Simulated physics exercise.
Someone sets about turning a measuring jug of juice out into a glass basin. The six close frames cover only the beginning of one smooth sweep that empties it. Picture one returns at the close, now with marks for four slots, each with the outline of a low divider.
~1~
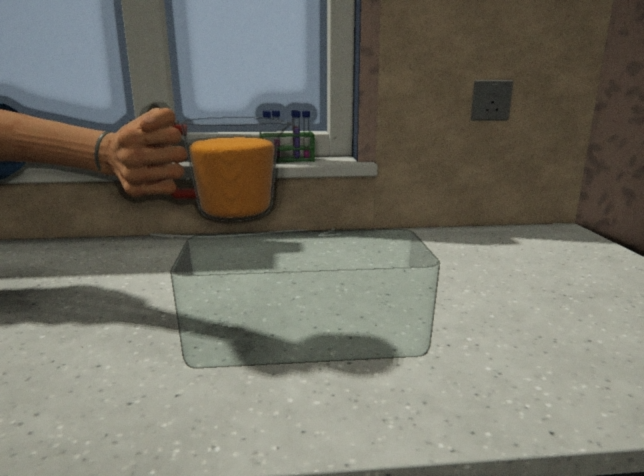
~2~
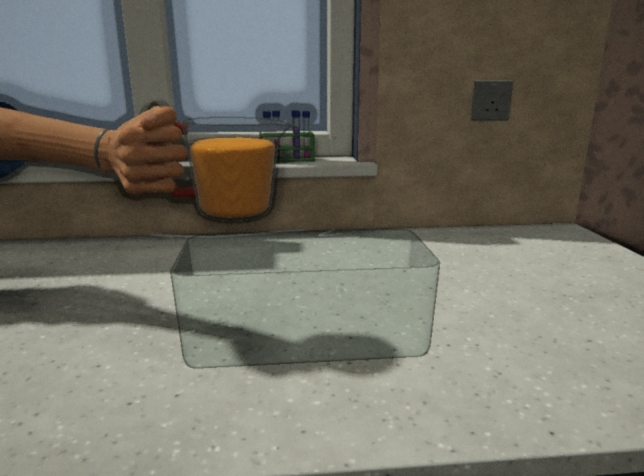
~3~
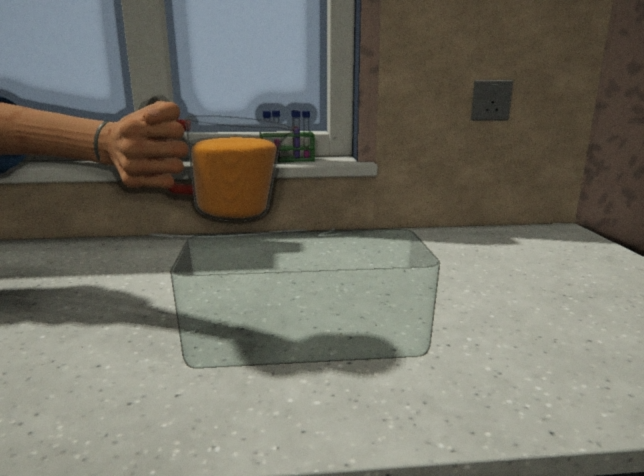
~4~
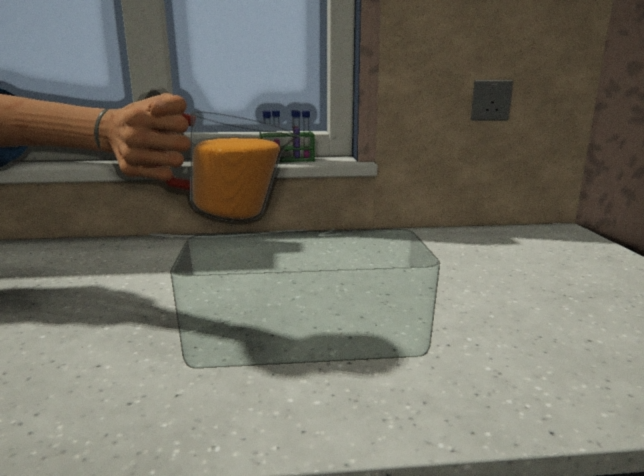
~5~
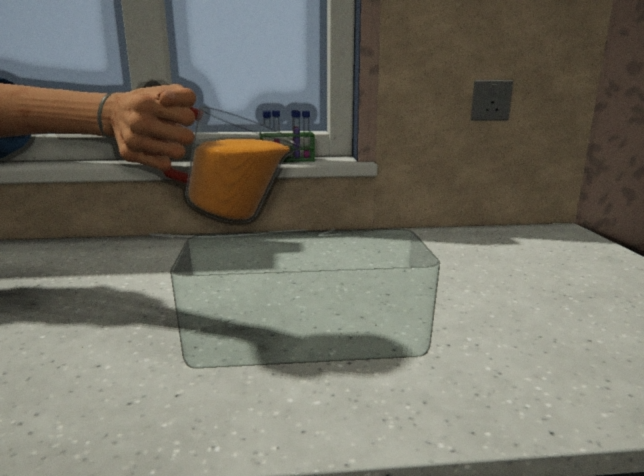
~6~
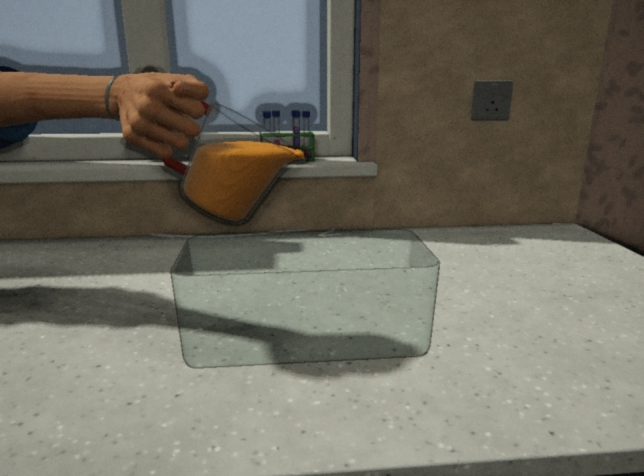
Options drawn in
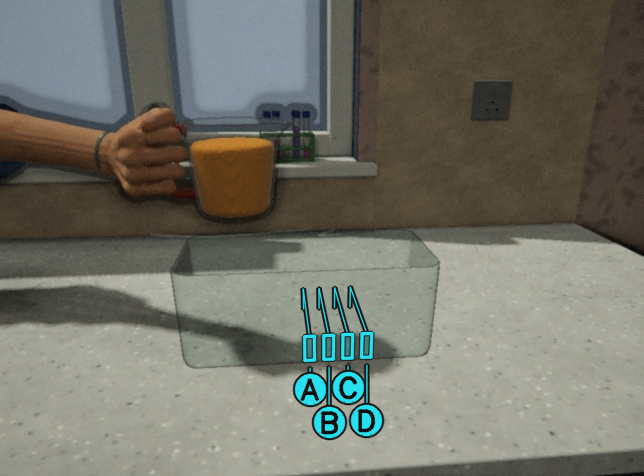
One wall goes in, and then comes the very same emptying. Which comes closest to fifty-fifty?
Go for C.
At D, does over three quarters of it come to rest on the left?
Yes.
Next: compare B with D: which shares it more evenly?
Here it is slot B.
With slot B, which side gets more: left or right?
The right side.
On the marked copy, A at (310, 367); B at (329, 366); C at (348, 365); D at (366, 364).
With A, about 8 % ends left of the wall and 92 % right of it.
With B, about 25 % ends left of the wall and 75 % right of it.
With C, about 49 % ends left of the wall and 50 % right of it.
With D, about 89 % ends left of the wall and 10 % right of it.
